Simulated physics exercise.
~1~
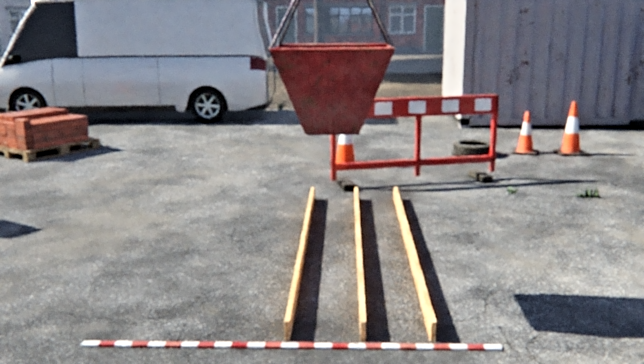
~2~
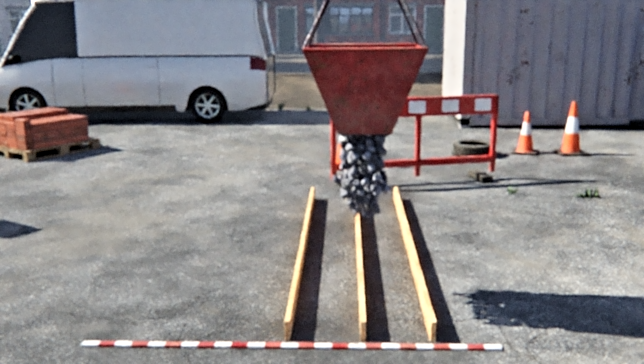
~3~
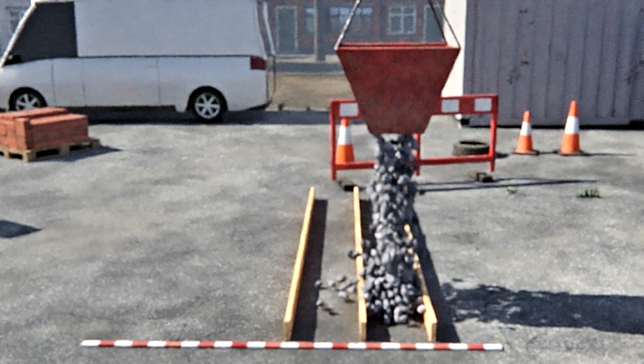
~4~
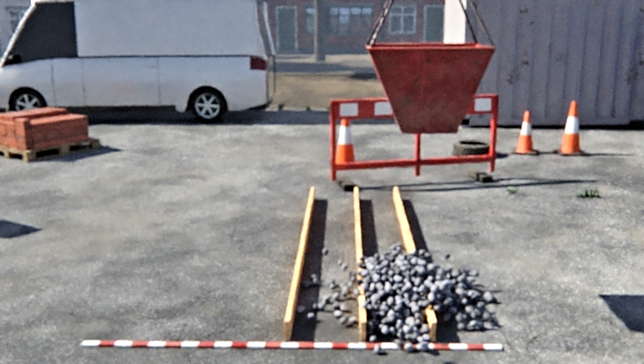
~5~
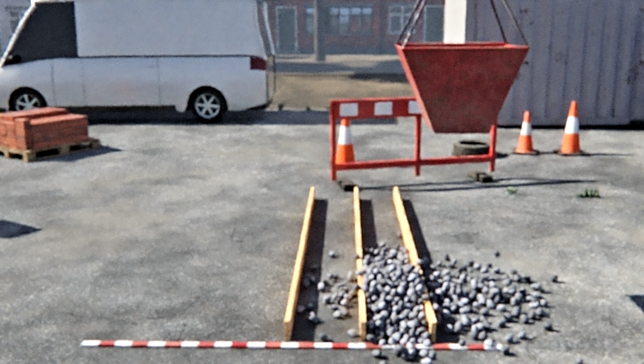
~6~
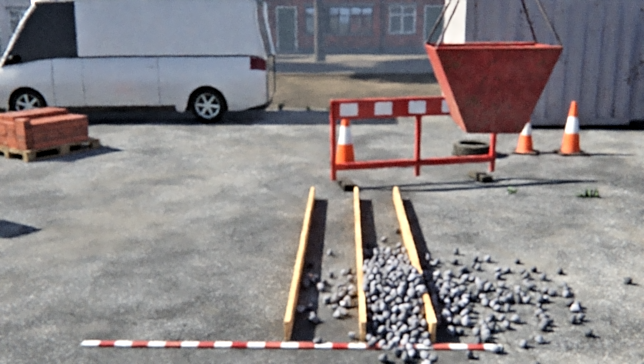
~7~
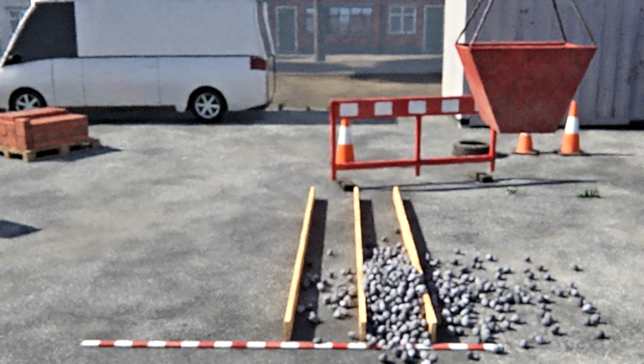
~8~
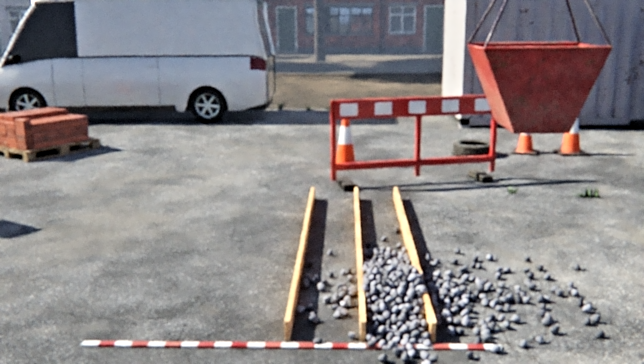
A red skip moving right drops grey stones mostly between two boards, some scattering farther right.
